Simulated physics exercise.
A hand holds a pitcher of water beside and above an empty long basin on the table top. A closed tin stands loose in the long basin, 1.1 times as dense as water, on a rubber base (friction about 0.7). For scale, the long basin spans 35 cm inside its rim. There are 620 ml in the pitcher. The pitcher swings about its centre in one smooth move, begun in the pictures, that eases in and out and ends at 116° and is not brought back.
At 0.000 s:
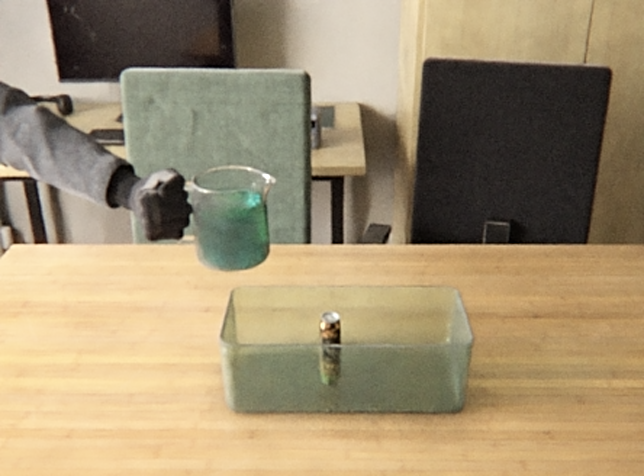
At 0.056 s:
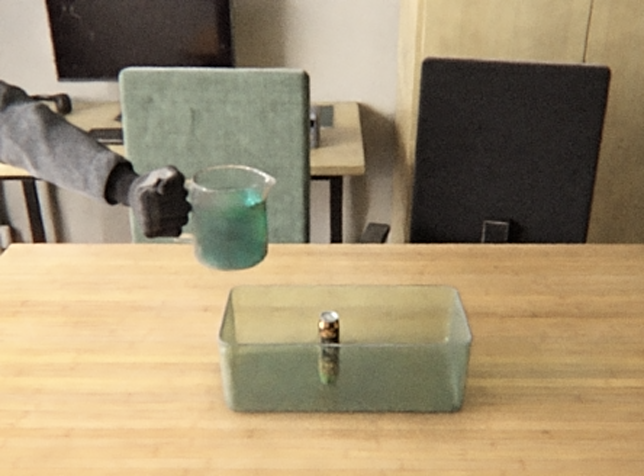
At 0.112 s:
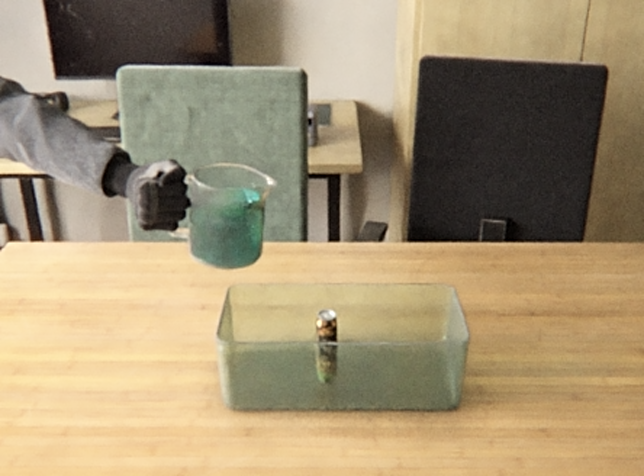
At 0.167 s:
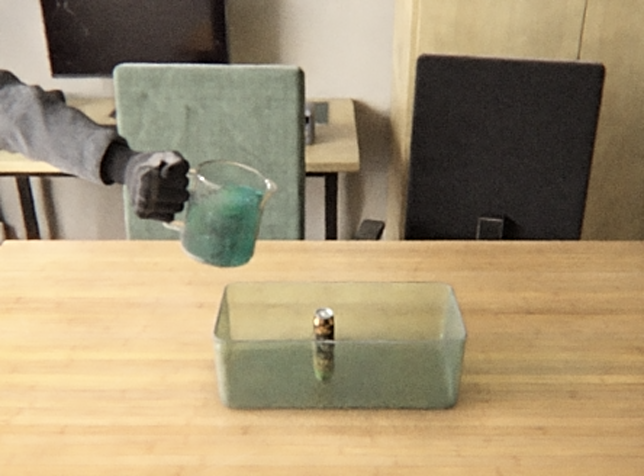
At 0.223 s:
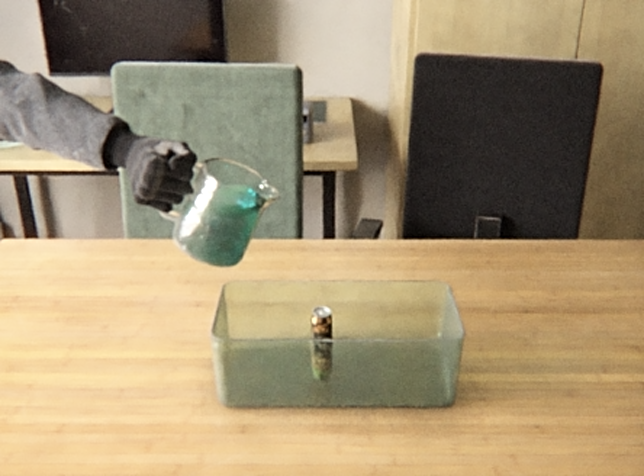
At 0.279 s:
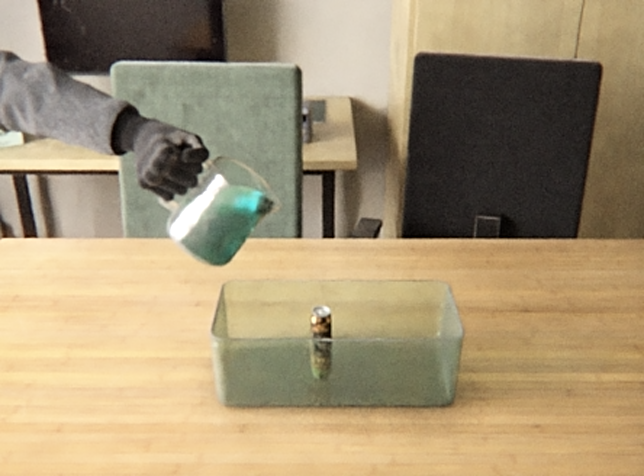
Above a wooden table, a gloved hand steadily tilts a pitcher of blue-green liquid rightward.
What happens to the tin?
It topples.
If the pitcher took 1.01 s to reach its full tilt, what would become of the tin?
Then it falls.
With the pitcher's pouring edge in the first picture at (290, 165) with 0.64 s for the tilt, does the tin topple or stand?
Then it goes over.
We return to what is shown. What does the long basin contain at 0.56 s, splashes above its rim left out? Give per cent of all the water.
Near 12 in a hundred.
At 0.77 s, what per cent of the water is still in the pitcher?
Near 10 in a hundred.
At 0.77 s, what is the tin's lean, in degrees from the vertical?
About 0°.
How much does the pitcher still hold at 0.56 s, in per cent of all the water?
About 58 per cent.
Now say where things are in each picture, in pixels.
In the first frame, it leans 0°; its right rim is at (275, 180); the water meets the walls at (196, 200) and (264, 200); the long basin's rim runs from (226, 315) to (465, 315); the tin's top is at (330, 320).
In the second frame, it leans 2°; its right rim is at (275, 181); the water meets the walls at (196, 199) and (264, 200).
In the third frame, it leans 7°; its right rim is at (276, 183); the water meets the walls at (194, 198) and (263, 198).
In the fourth frame, it leans 14°; its right rim is at (278, 188); the water meets the walls at (192, 199) and (263, 196).
In the fifth frame, it leans 25°; its right rim is at (280, 197); the water meets the walls at (185, 205) and (266, 198).
In the sixth frame, it leans 37°; its right rim is at (282, 208); the water meets the walls at (179, 207) and (274, 201).
Then, 0.56 s in, the tilt is 102° and 58 per cent is still to pour; the tin stands where it began.
Then, 0.77 s in, the tilt is 116° and 11 per cent is still to pour; the tin stands 2 cm from where it began.
Then, 0.99 s in, the tilt is 116° and 0 per cent is still to pour; the tin lies on its side.
Then, 1.23 s in, the tilt is 116° and 0 per cent is still to pour; the tin lies on its side.
Finally, the tin lies on its side.
